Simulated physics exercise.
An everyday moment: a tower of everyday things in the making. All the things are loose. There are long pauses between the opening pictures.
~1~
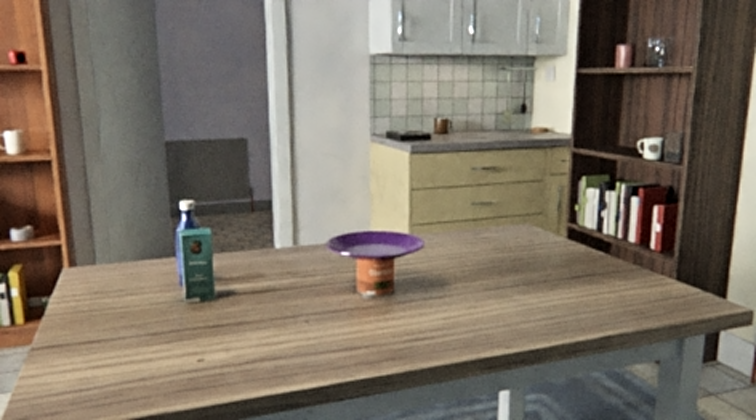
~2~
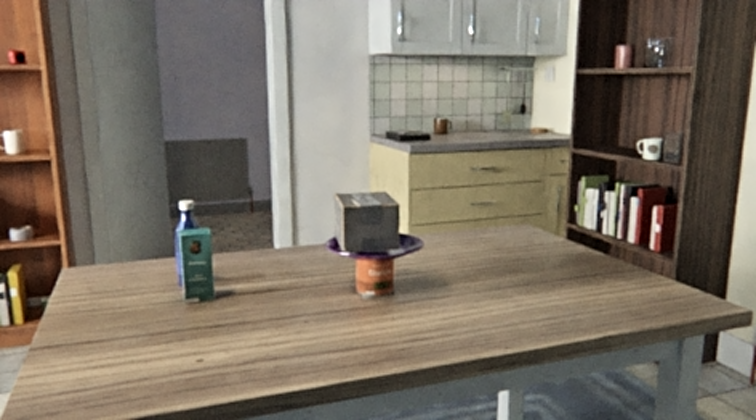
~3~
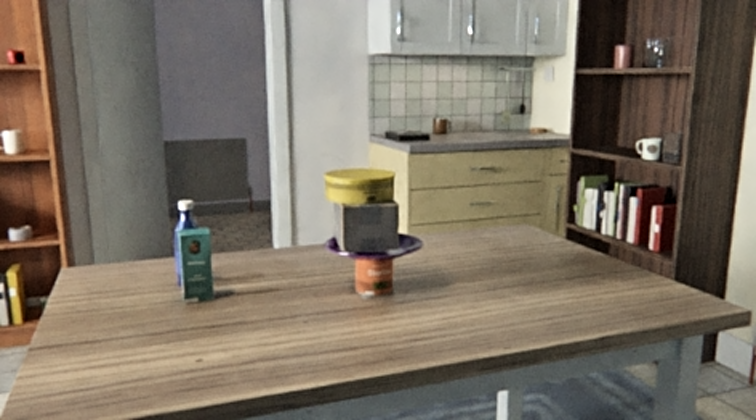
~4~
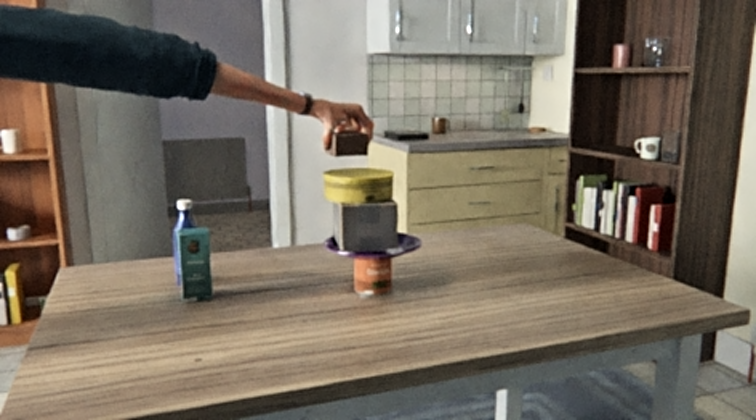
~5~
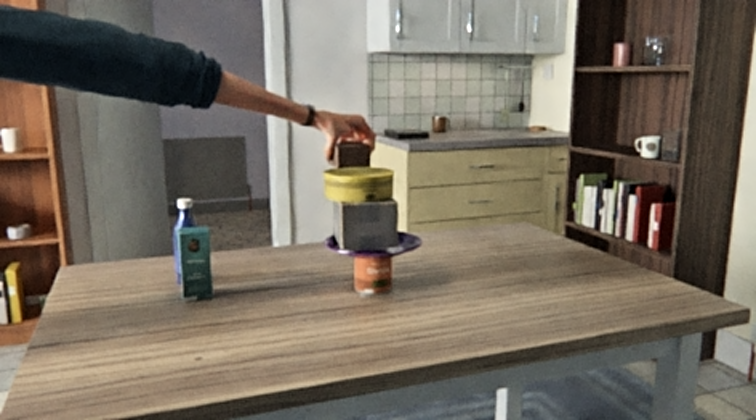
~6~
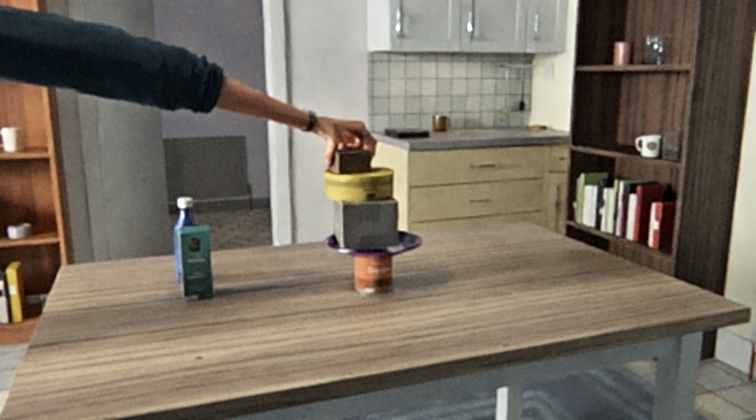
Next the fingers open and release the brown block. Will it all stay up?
It stays up.
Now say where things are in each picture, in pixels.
In the first frame, the last thing is not in view yet; turquoise carton (197, 265).
In the second frame, the last thing is not in view yet.
In the third frame, the last thing is not in view yet; yellow tub (360, 186).
In the fourth frame, still above its spot; brown block (346, 144); turquoise carton (195, 265).
In the fifth frame, still above its spot; brown block (349, 155).
In the sixth frame, set down, still held; brown block (349, 161); yellow tub (360, 183).
Then, 0.40 s on from there, no change.
Then, 1.50 s on from there, brown block resting near (349, 162).
In the end, all 7 unmoved. At the end, from the last picture's camera, brown block near (349, 162). The pile holds.
